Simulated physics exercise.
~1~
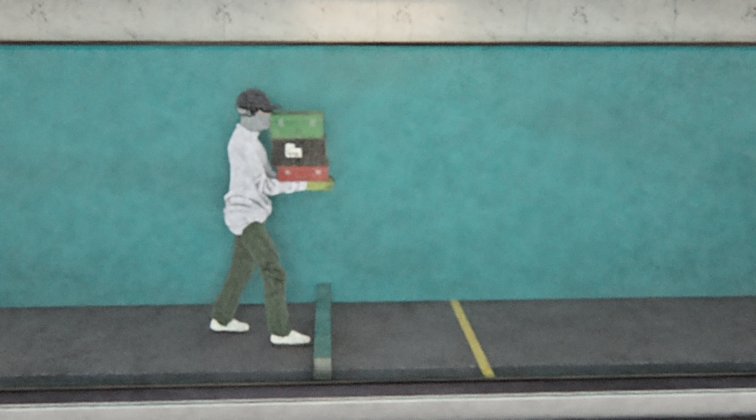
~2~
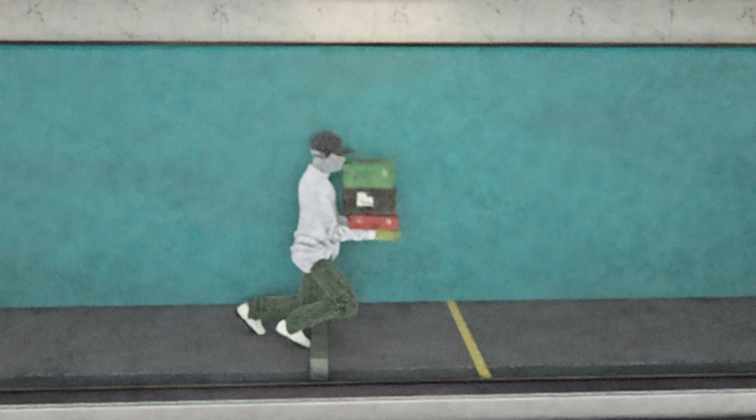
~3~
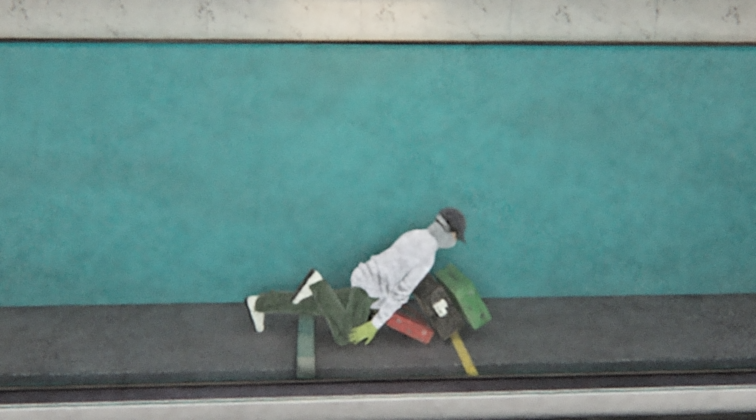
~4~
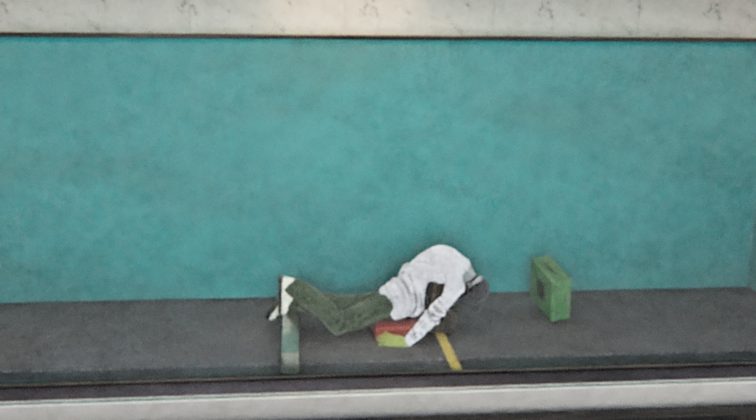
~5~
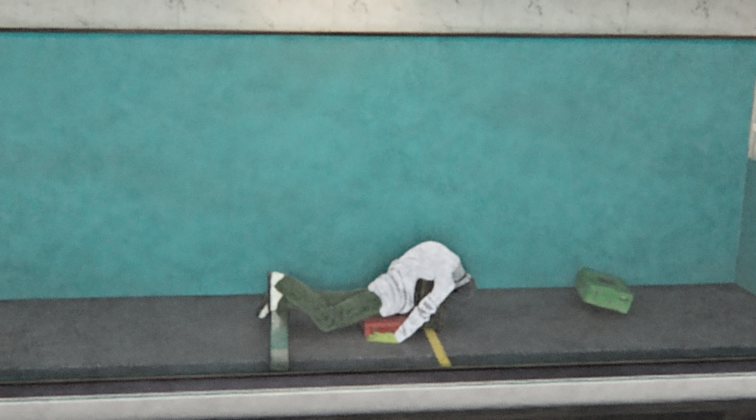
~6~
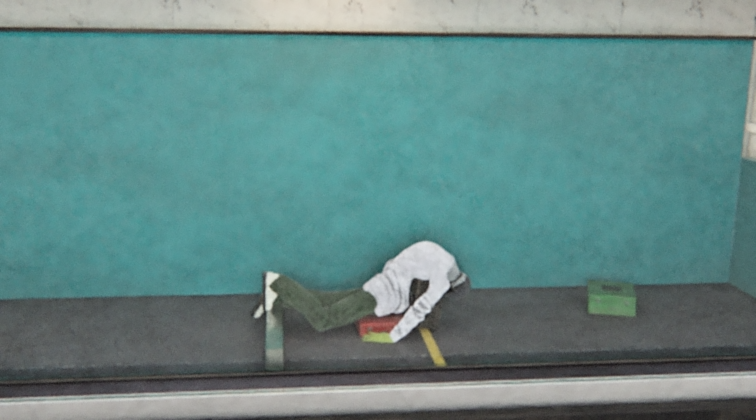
We see a capped figure carrying a stack of boxes pitch forward over a low rail and collapse face down, head past a yellow line, with the red box beneath and short of the line, while the green one tumbles right and rests well beyond it.
